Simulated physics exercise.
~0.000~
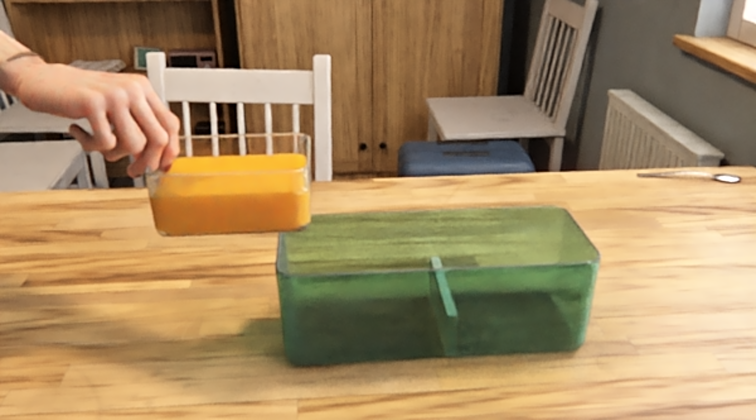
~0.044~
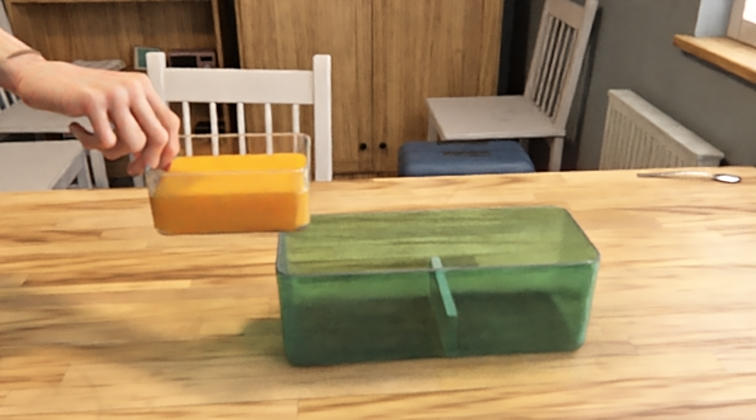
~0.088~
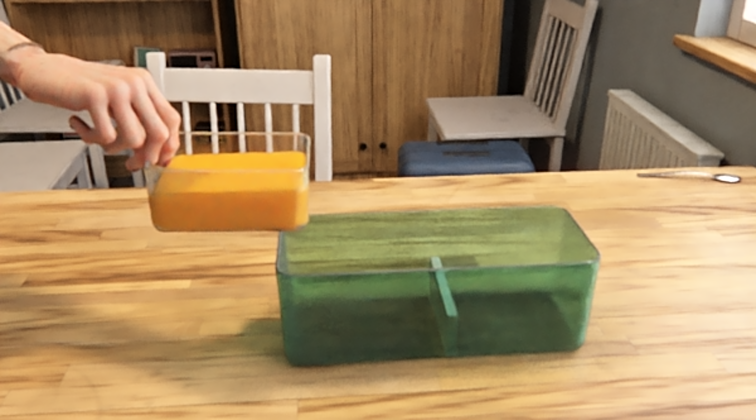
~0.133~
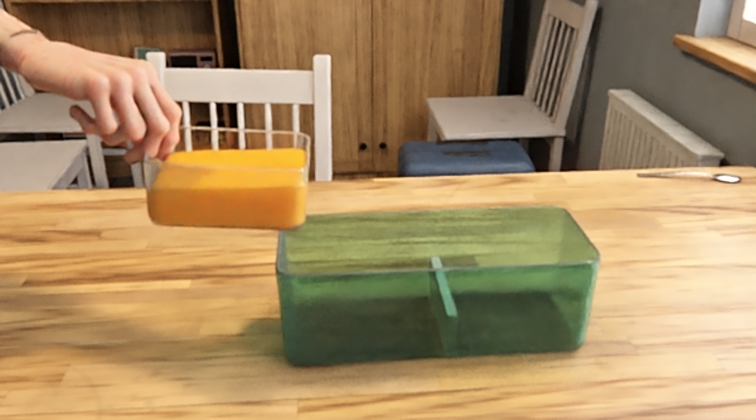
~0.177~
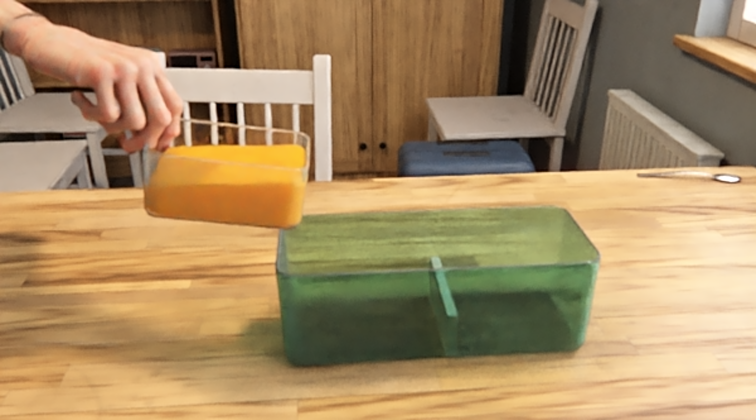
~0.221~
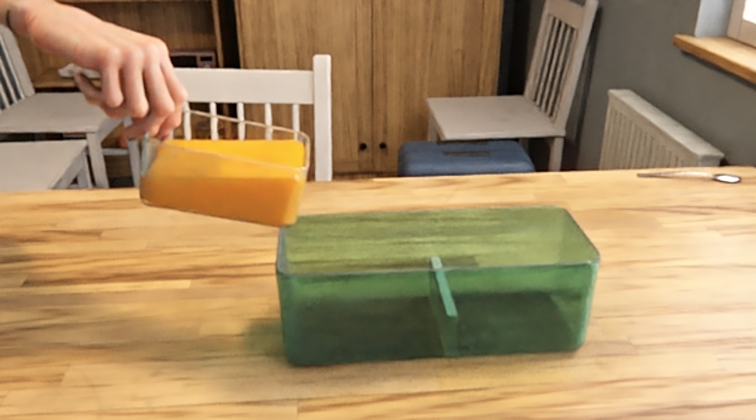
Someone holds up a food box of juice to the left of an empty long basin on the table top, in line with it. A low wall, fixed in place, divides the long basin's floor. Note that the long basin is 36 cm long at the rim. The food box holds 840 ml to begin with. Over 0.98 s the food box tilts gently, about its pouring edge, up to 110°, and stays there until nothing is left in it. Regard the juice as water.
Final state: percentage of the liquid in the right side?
Approximately 5 %.
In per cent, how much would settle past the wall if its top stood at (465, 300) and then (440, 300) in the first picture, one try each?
It comes to 15 per cent, and then 20 per cent.
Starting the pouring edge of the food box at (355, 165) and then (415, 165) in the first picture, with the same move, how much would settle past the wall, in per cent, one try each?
Try 1: 55 %; try 2: 85 %.
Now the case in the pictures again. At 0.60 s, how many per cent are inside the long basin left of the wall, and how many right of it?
Roughly 8 sits left and 0 sits right.
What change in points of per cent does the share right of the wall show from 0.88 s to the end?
It goes higher by about 1 %.
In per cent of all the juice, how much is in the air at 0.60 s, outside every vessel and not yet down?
Roughly 44 percent.
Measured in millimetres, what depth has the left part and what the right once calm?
I'd say close to 28 mm on the left, close to 2 mm on the right.
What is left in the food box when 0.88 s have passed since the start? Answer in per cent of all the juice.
Share remaining: Approx. 7 %.
After 0.60 s the tilt is 74° and 48 per cent is still to pour, 8 is left of the wall and 0 right of it.
After 0.88 s the tilt is 107° and 7 per cent is still to pour, 75 is left of the wall and 4 right of it.
After 1.16 s the tilt is 110° and 0 per cent is still to pour, 83 is left of the wall and 5 right of it.
After 1.48 s the tilt is 110° and 0 per cent is still to pour, 85 is left of the wall and 5 right of it.
In the end 85 per cent lies left of the wall, 5 right of it and 10 outside.
